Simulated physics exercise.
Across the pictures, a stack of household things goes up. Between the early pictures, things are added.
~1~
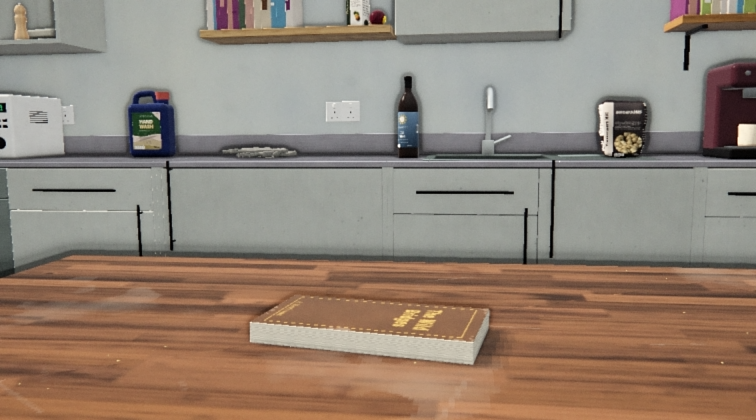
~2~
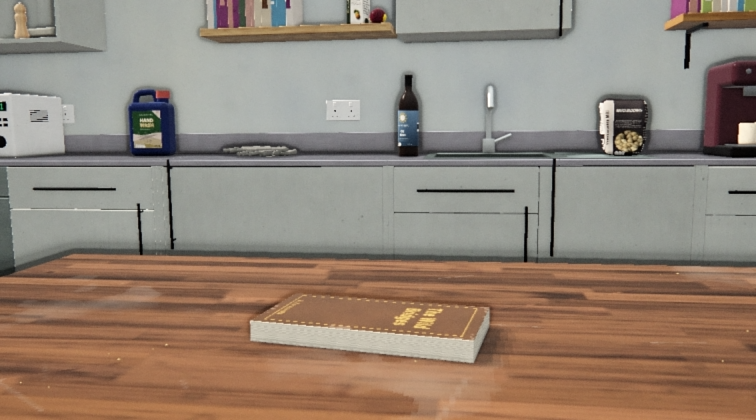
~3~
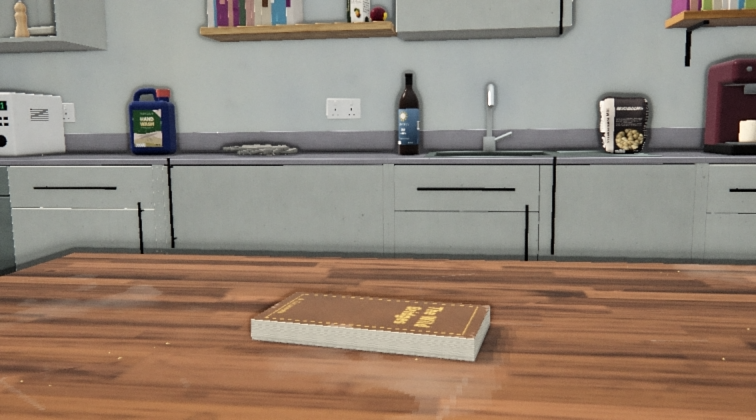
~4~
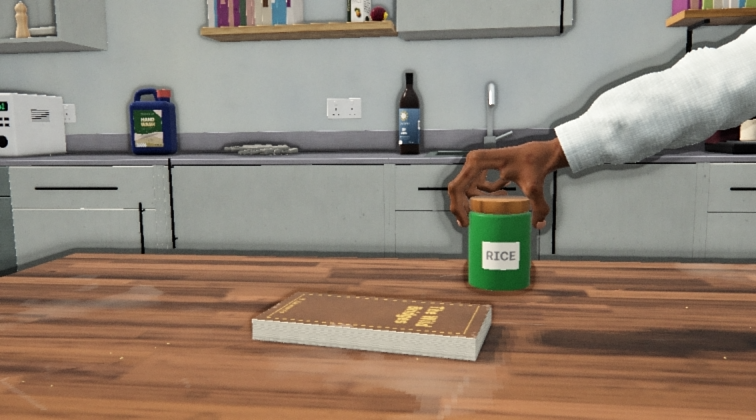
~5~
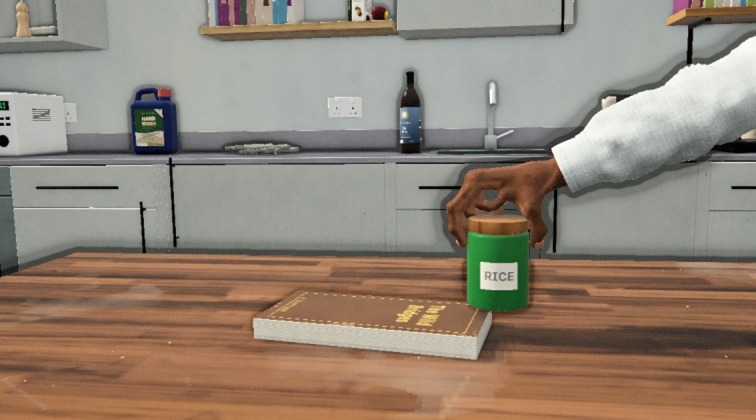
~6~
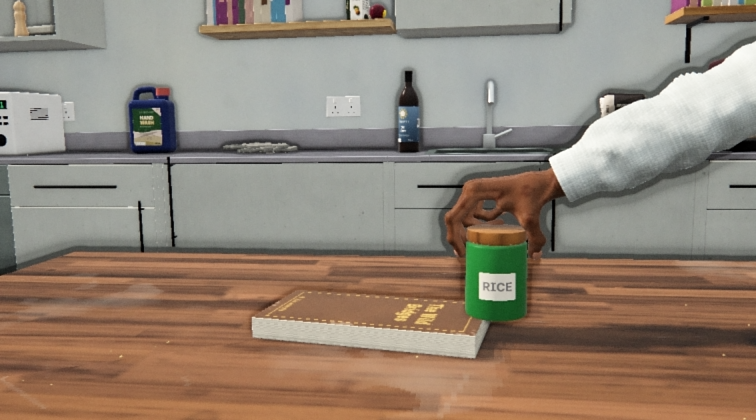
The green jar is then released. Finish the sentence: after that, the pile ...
The pile collapses.
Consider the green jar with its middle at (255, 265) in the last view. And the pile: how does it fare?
Outcome: The pile is knocked down.
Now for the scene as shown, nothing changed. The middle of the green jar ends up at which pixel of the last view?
In the final view it sits at roughly (582, 311).
Then, 0.30 s on from there, green jar turned 40° from how it was put near (525, 285).
Then, 0.40 s on from there, green jar now fallen.
Then, 0.50 s on from there, things are still on the move.
Then, 2.00 s on from there, nothing new.
In the end, fallen, green jar; brown book unmoved. At the end, from the last picture's camera, green jar near (583, 311). The pile comes apart.
